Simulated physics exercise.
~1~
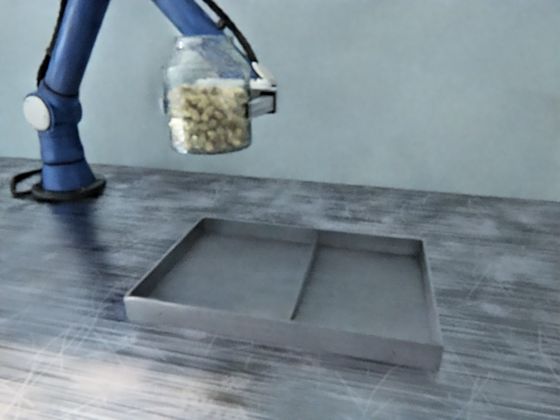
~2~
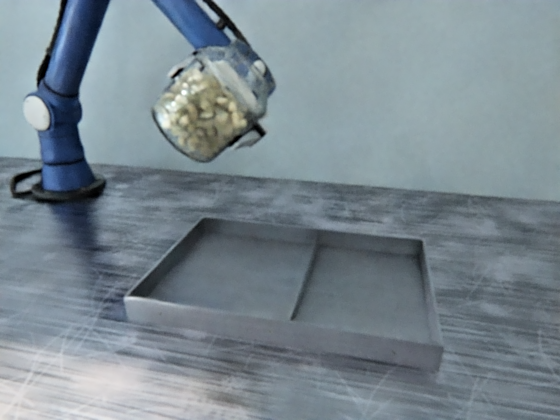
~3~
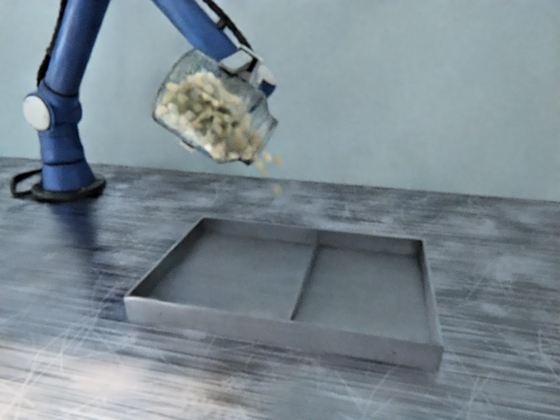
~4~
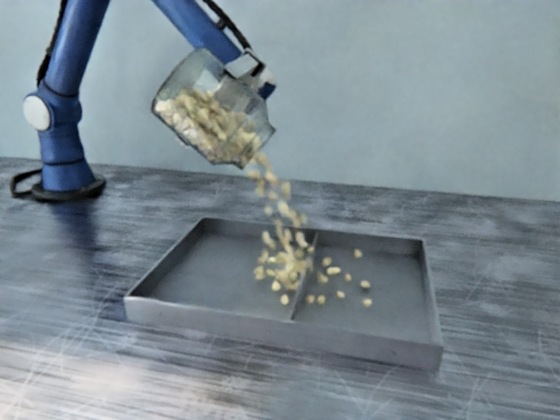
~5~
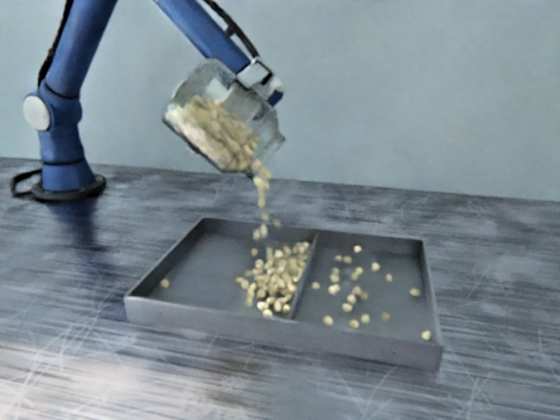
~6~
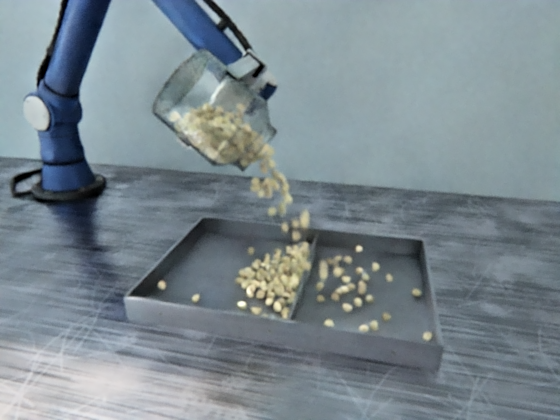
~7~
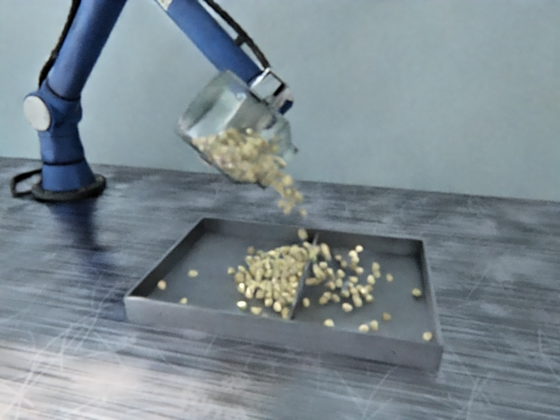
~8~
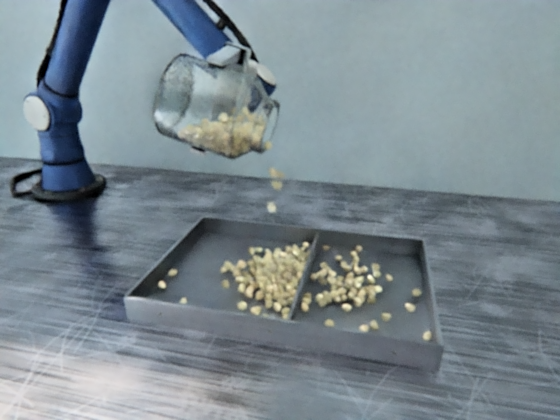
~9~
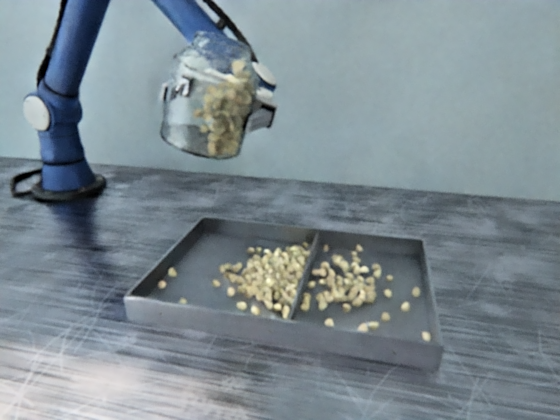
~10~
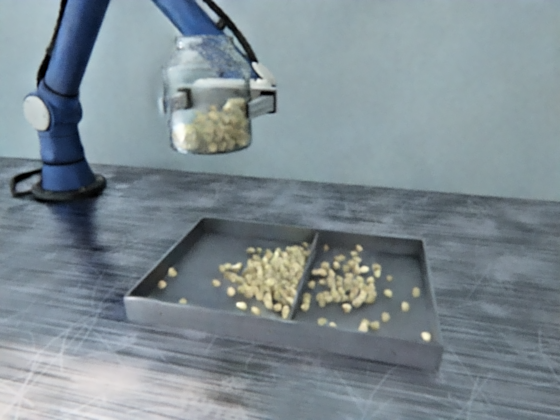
At first, a blue robotic arm holds a clear jar of pale dried beans upright above an empty gray tray split by a cross wall. The arm tips the jar to the right until its mouth points downward and a few beans begin to fall. A stream then pours onto the tray around the divider, piling up in the left part and scattering across the right. The arm shifts the jar slightly back and forth as more beans drop. It then turns the jar back upright, ending with some beans still inside and heaps on both sides of the wall, the larger on the left.
